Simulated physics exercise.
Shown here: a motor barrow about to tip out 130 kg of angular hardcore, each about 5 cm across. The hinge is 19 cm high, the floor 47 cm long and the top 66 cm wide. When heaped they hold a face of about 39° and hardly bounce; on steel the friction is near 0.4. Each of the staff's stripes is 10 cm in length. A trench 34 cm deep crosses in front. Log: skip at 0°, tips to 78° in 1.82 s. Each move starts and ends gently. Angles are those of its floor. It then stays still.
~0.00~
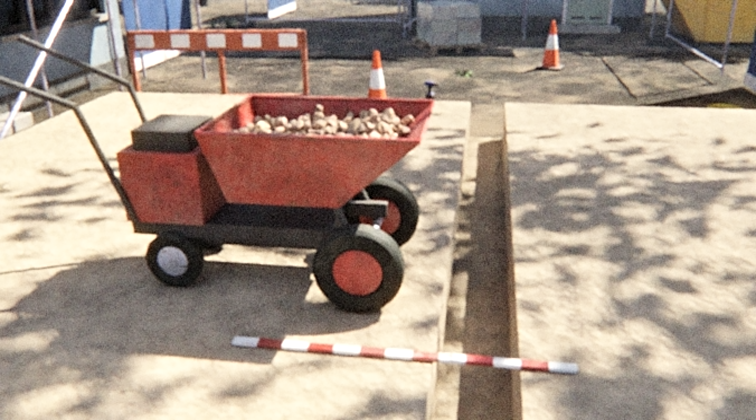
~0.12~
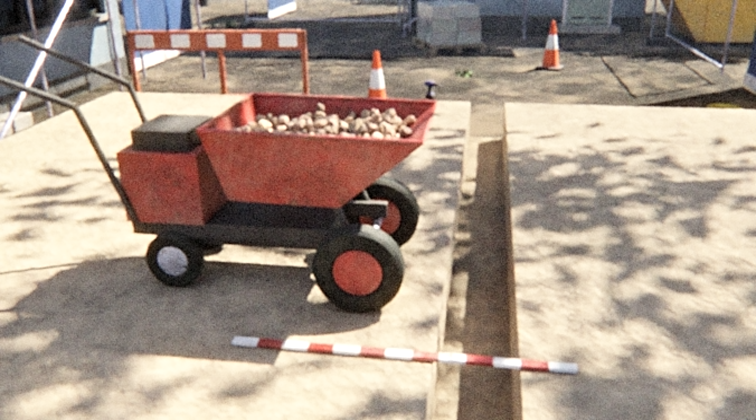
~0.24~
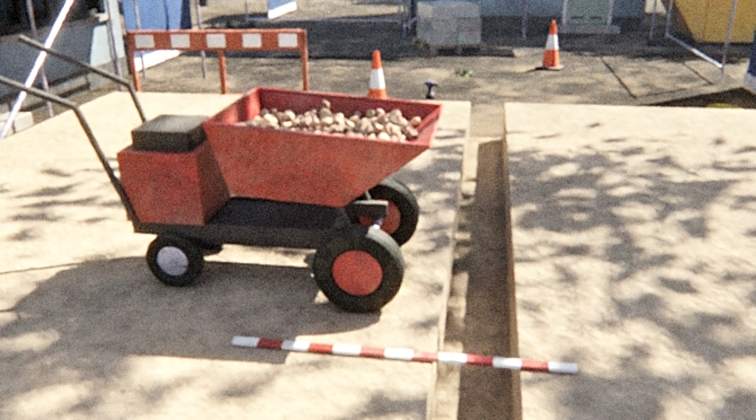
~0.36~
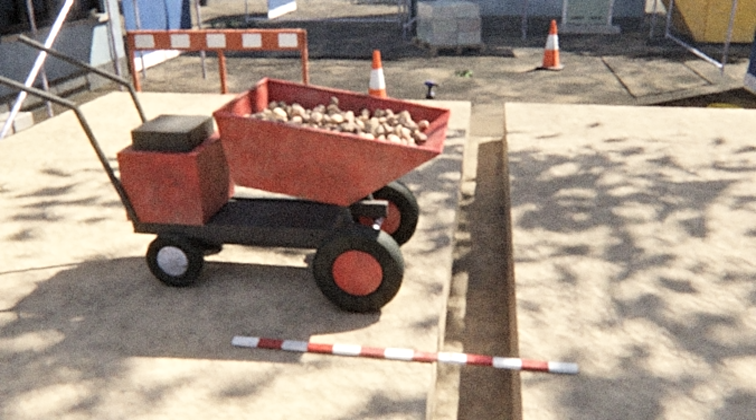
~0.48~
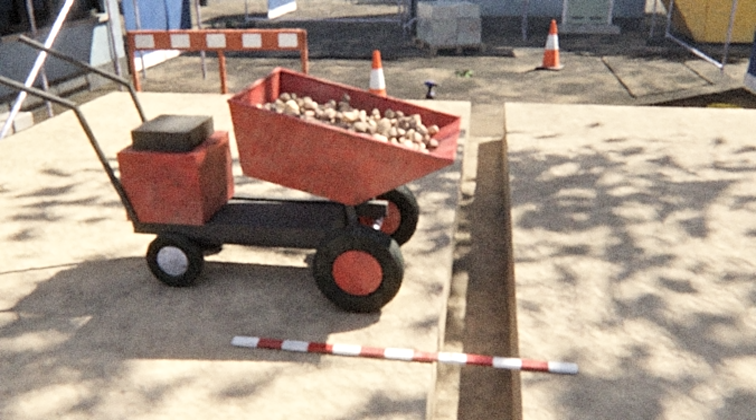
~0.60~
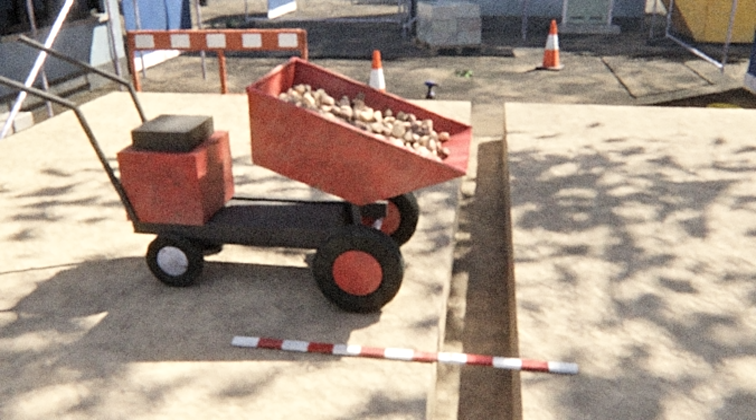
On a sunlit paved yard beside a narrow trench, a red motor barrow stood still while its skip, loaded with stones, tilted gently at first, then more steeply, its front lip dipping to the right.
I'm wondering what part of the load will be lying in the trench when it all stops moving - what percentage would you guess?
I would guess about 7 per cent.
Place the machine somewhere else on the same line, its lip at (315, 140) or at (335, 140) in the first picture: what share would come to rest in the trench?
Some 65 and some 100 per cent, in that order.
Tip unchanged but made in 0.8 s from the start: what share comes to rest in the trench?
Roughly 5 per cent would.
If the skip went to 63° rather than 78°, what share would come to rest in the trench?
Near 40 per cent then.
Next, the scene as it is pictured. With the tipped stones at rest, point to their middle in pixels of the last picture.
Around (565, 285).
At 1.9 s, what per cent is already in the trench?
Approx. 5 % of the load.
After 1.4 s the floor is at 66°; 99 % in the skip; the foremost stones are at (524, 256).
After 1.9 s the floor is at 78°; 51 % in the skip, 4 % in the trench, 45 % past the trench; the foremost stones are at (646, 293).
After 2.3 s the floor is at 78°; 41 % in the skip, 7 % in the trench, 52 % past the trench; the foremost stones are at (675, 289).
After 4.2 s the floor is at 78°; 41 % in the skip, 7 % in the trench, 52 % past the trench; the foremost stones are at (677, 291).
